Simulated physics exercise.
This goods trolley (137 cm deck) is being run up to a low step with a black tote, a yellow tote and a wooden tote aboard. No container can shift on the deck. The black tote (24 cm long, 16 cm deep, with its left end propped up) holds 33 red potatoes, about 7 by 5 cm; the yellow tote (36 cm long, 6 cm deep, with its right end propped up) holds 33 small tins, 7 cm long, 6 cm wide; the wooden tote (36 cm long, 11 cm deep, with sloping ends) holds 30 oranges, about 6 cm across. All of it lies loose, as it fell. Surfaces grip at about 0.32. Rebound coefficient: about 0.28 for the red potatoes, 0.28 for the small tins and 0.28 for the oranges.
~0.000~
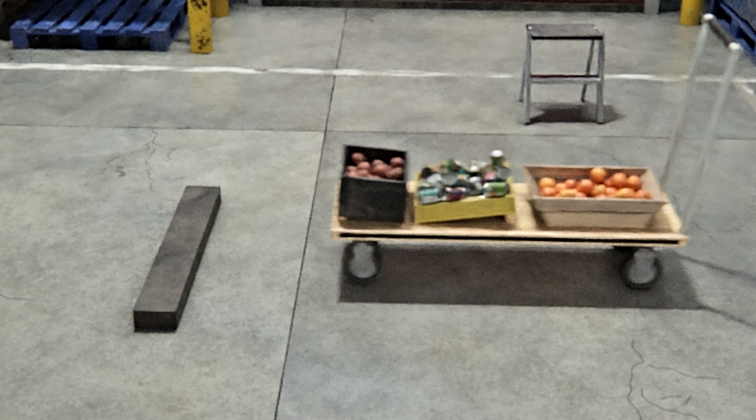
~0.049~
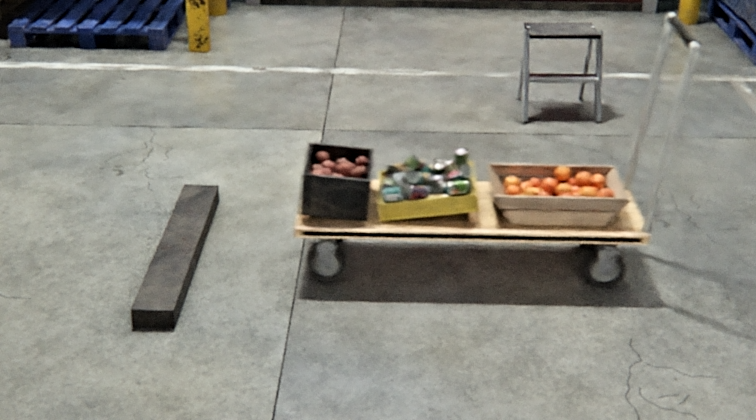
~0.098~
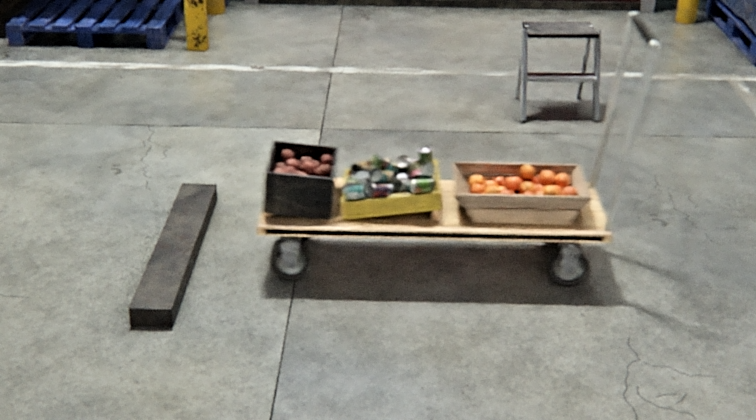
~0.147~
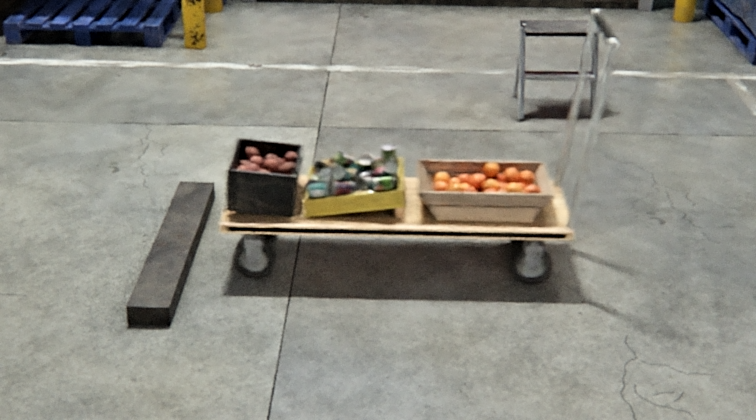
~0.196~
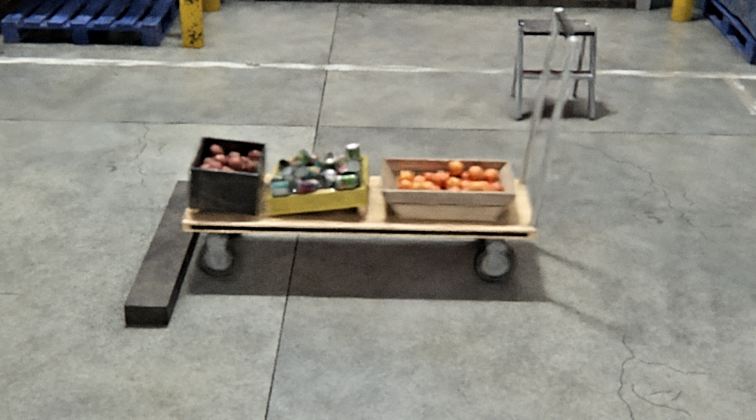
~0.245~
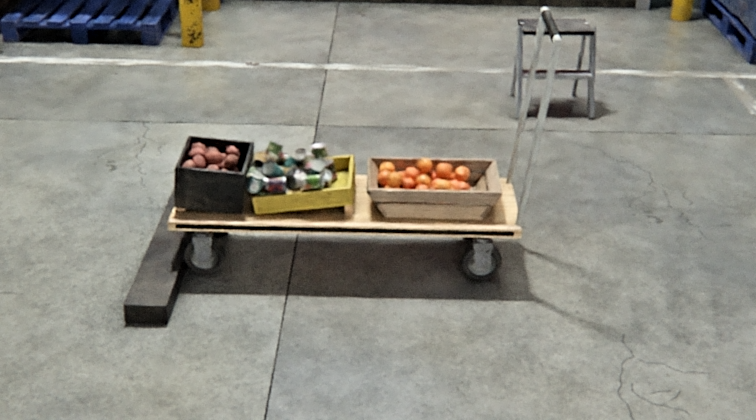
On a concrete floor, a trolley carrying three loaded totes rolls left up to a low step.
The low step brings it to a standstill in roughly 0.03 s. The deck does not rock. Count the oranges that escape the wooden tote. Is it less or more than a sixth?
Out of the wooden tote go over a sixth of the oranges.
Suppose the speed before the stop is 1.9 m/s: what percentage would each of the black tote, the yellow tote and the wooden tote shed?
Then black tote 0, yellow tote 20, wooden tote 0 per cent.
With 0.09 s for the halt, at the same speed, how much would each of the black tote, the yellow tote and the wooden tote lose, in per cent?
In that case black tote 0, yellow tote 30, wooden tote 20 per cent.
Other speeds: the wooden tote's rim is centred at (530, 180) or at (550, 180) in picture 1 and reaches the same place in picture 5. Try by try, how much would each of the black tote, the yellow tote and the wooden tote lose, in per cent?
Black tote 0 then 0, yellow tote 20 then 20, wooden tote 0 then 0 per cent.
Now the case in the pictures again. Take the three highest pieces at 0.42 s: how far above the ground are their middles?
Some 54 cm up.
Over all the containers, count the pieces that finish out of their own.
About 16.
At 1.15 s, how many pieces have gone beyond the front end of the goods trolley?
Some 2 pieces.
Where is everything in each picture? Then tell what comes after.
In the first picture (places track the rim corner closest to us here), wooden tote (665, 200); black tote (343, 176); 60 cm to go; all still inside.
The second picture shows wooden tote (627, 199); black tote (306, 174); 46 cm to go.
The third picture shows wooden tote (590, 197); black tote (269, 172); 33 cm to go.
The fourth picture shows wooden tote (552, 195); black tote (231, 170); 19 cm to go.
The fifth picture shows wooden tote (514, 193); black tote (193, 168); 5 cm to go.
The sixth picture shows wooden tote (500, 192); black tote (179, 167); stopped; 1 out, the lowest tin at (252, 178).
After 0.30 s, the black tote has all 33, the yellow tote is down by 3 of 33 and the wooden tote has all 30.
After 0.42 s, the black tote has all 33, the yellow tote is down by 7 of 33 and the wooden tote is down by 5 of 30.
After 0.65 s, the black tote has all 33, the yellow tote is down by 8 of 33 and the wooden tote is down by 8 of 30.
Final count (at 1.15 s), the black tote has all 33, the yellow tote is down by 8 of 33 and the wooden tote is down by 9 of 30. Asked share, 9 of 30, 30 per cent.
